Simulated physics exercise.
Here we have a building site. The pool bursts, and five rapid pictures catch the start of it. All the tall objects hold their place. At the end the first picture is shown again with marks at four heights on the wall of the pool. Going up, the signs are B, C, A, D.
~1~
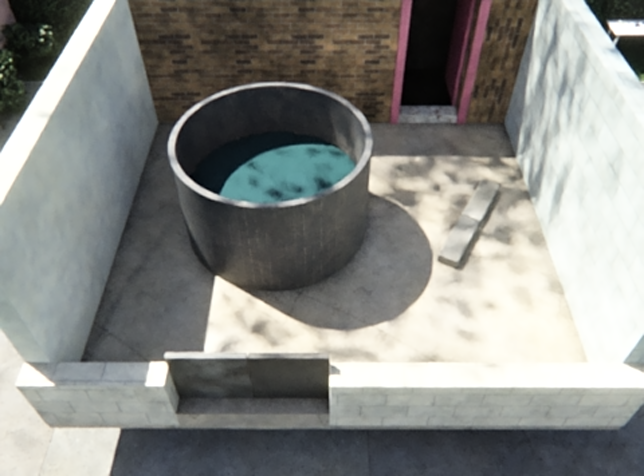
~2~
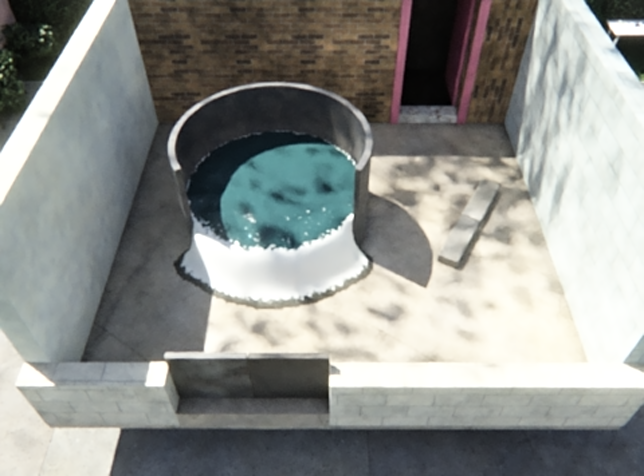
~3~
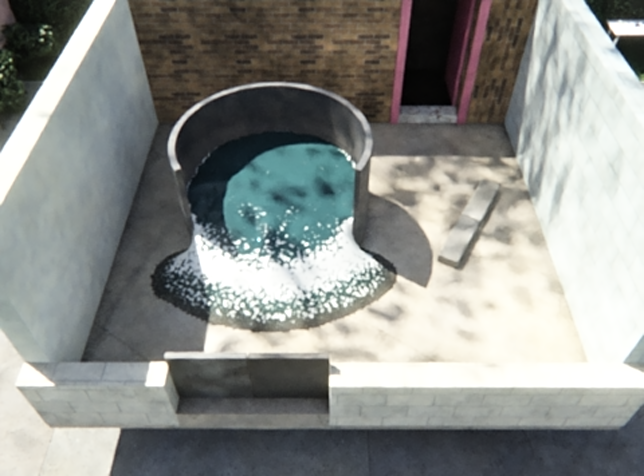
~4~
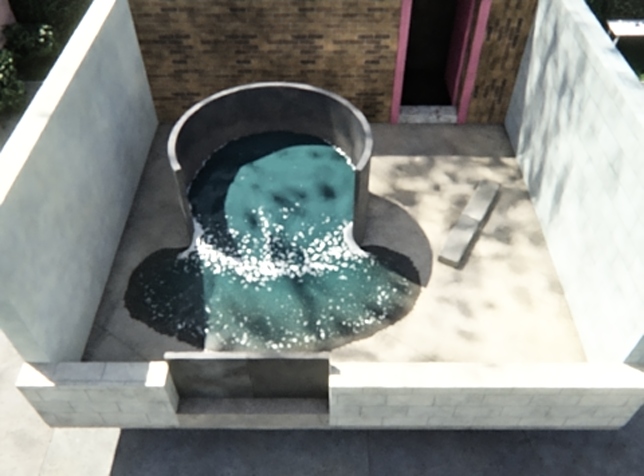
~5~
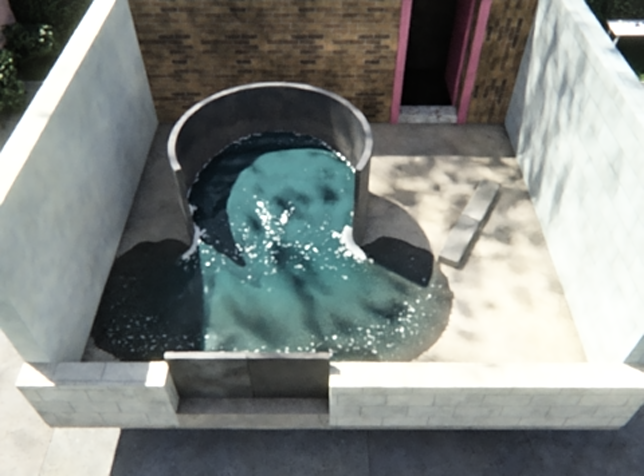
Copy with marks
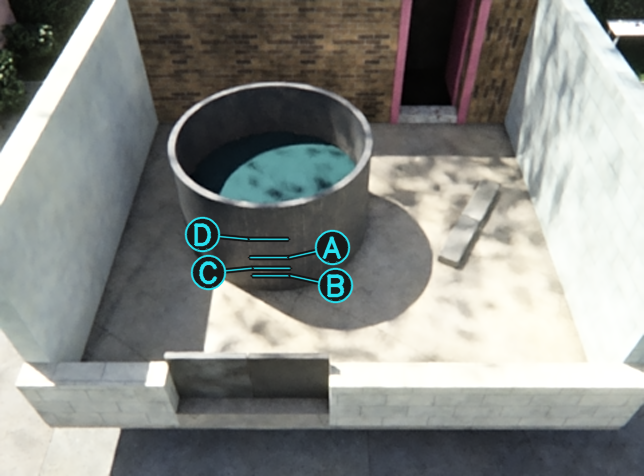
A large round dark pool in a walled yard lost its front side, and the blue-green water poured out in white foam, then spread across the pale ground toward the low front wall.
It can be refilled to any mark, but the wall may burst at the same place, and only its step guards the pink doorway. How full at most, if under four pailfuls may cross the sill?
D.
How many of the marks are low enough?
All four.
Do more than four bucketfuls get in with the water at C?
No, not at all.
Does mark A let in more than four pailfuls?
No.
On the marked copy, A at (269, 257); B at (271, 275); C at (270, 268); D at (267, 239); from the bottom up B, C, A, D.
Choosing A, nothing gets over.
Choosing B, nothing gets over.
Choosing C, nothing gets over.
Choosing D, a bucket or two gets in.
